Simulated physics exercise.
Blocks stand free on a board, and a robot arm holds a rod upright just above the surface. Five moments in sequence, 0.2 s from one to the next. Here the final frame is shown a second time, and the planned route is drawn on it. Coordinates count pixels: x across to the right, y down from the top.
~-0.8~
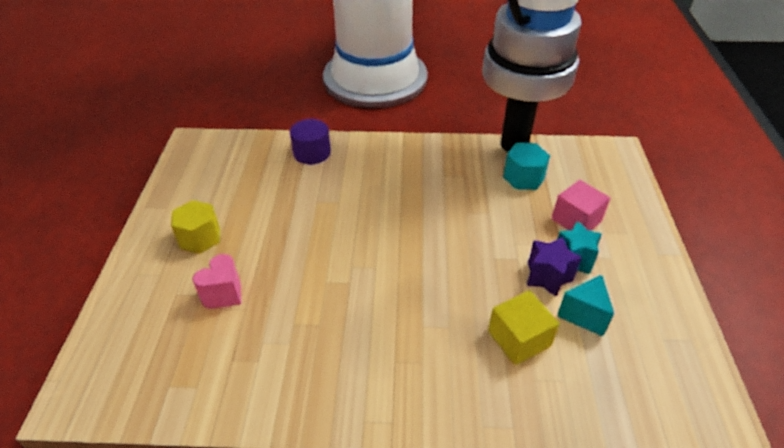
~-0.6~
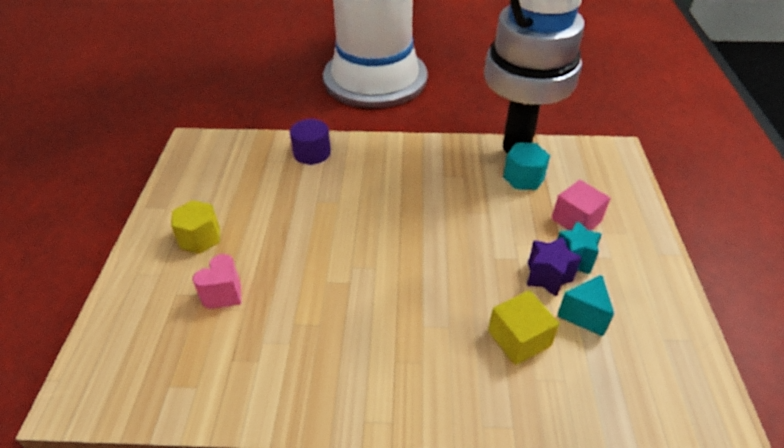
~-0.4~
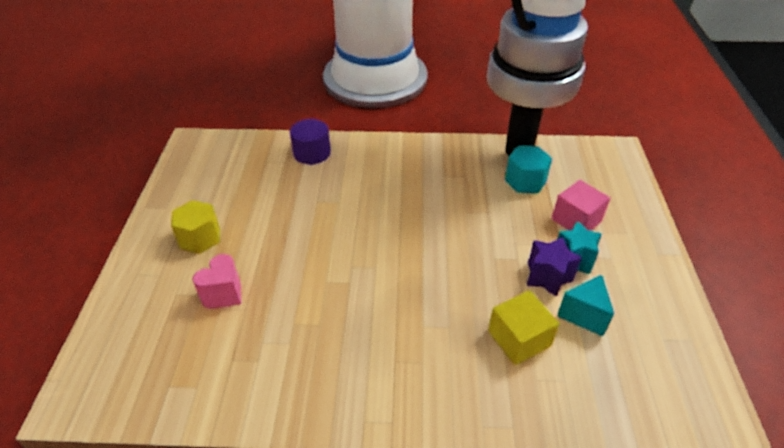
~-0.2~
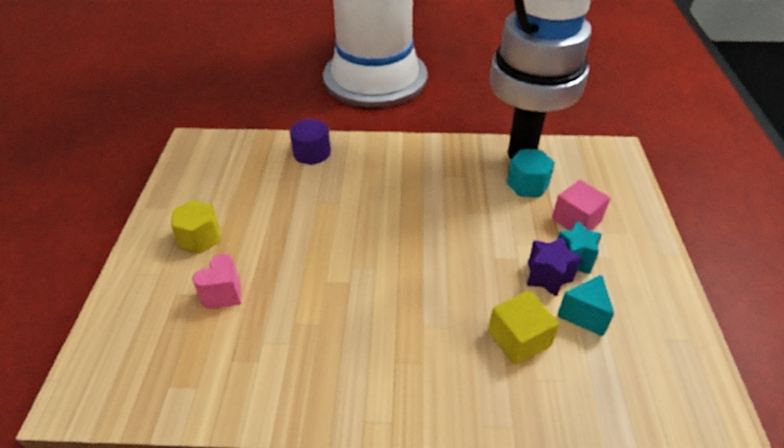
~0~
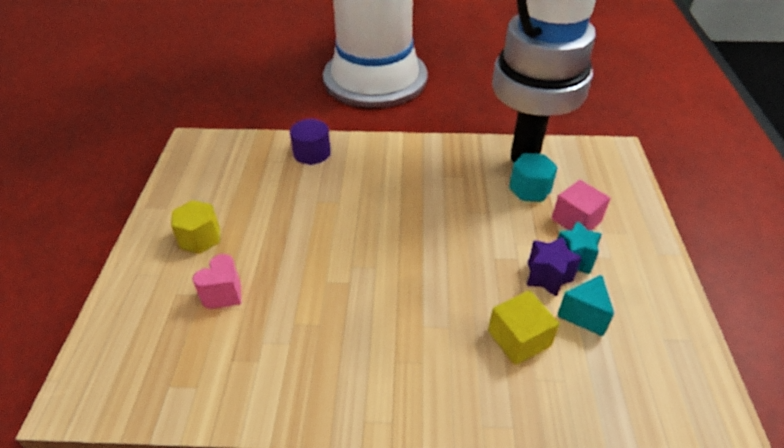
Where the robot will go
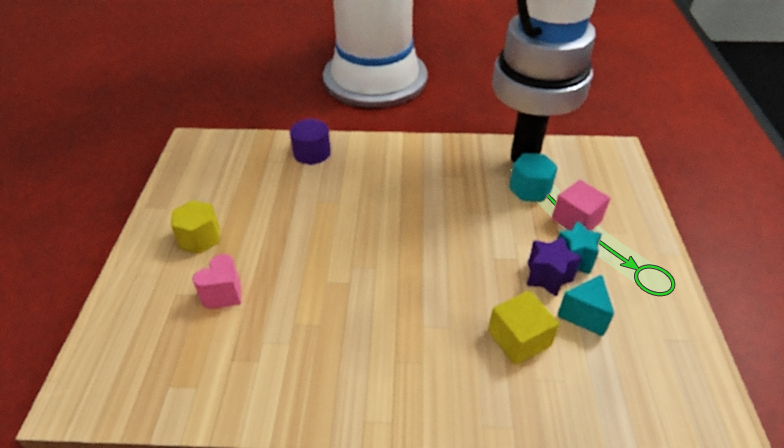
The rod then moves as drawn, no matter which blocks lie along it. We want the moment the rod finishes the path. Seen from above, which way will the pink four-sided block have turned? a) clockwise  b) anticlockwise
a
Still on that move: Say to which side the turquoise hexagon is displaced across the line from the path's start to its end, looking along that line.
To the path's right.
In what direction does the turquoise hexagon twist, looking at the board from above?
Spin direction: Clockwise.
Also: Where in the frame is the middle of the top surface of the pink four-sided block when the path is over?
Final place: (696, 286).
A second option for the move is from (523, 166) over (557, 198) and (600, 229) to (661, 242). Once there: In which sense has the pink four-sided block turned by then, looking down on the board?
Clockwise from above.
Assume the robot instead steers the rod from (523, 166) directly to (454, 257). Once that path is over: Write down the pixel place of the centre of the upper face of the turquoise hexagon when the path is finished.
I'd place it at (540, 183), taking the centre of its top.
Drawn move, from (523, 166) through (574, 221) to (655, 280).
The first path, step by step. One third of the way, rod (557, 195); turquoise hexagon (549, 201), turned 30° clockwise; pink four-sided block (593, 204), turned 30° anticlockwise.
Two thirds of the way, rod (601, 233); turquoise hexagon (549, 208), turned 50° clockwise; turquoise star block (586, 239), turned 15° clockwise; pink four-sided block (638, 239).
At the end, rod (659, 272); turquoise hexagon (549, 208), turned 50° clockwise; purple star block still; turquoise star block (586, 239), turned 15° clockwise; pink four-sided block (696, 286), turned 25° clockwise.
